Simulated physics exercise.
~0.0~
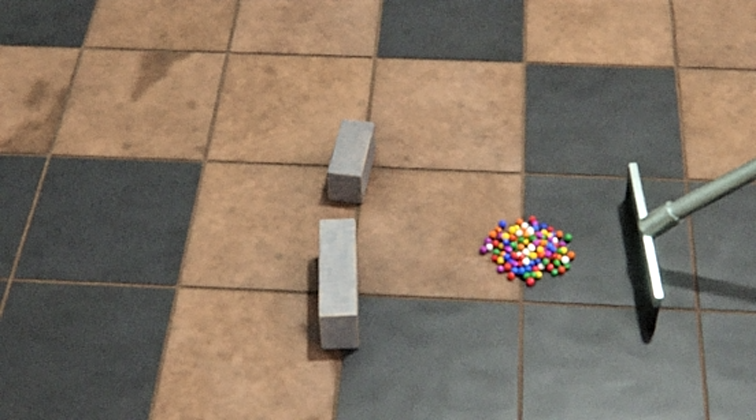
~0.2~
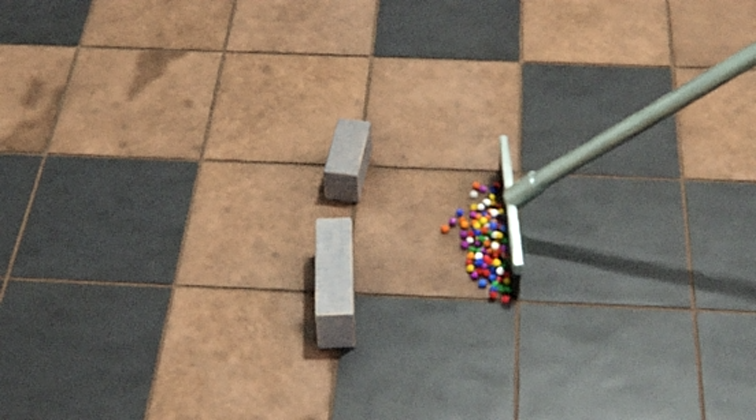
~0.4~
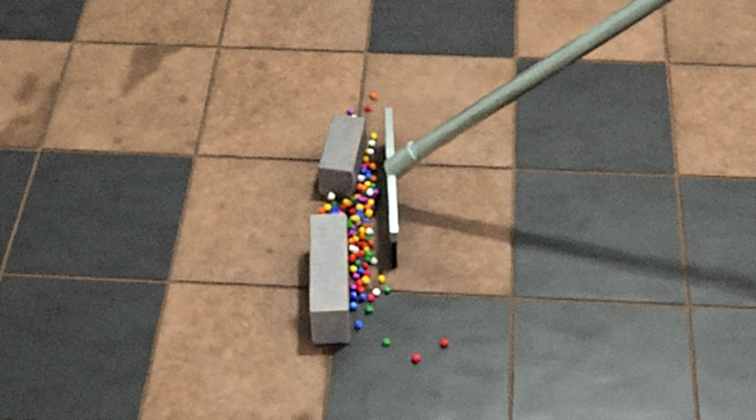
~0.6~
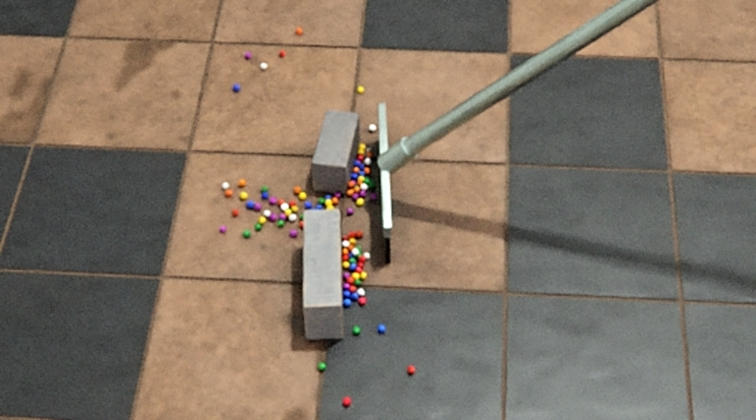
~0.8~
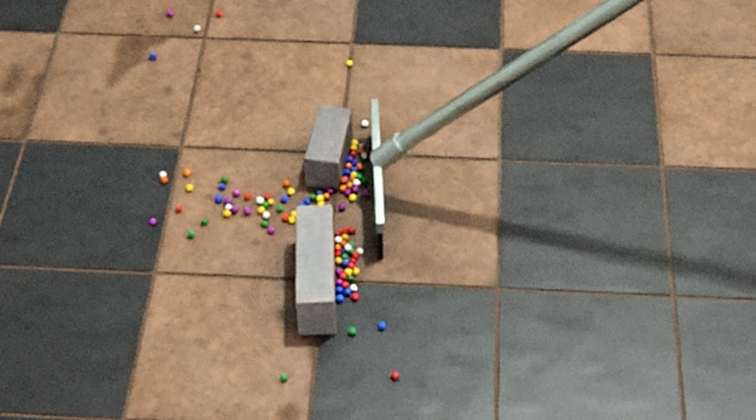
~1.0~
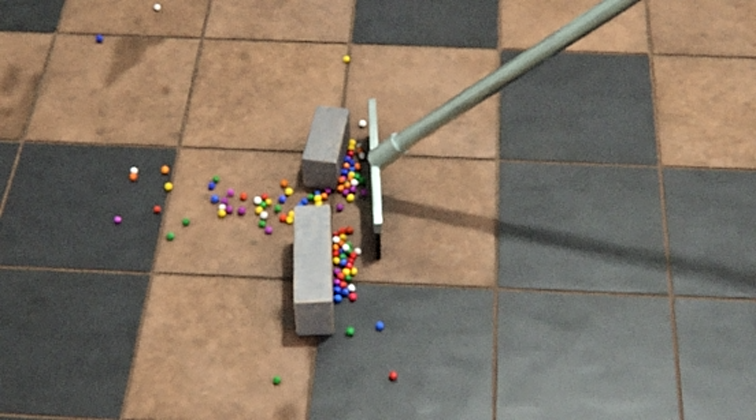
The clip shows a squeegee pushing a pile of colourful beads left across a tiled floor toward two grey blocks, then stopping just short of them; many beads stay held against the blocks, while others spill through the gap and a few scatter around both ends.
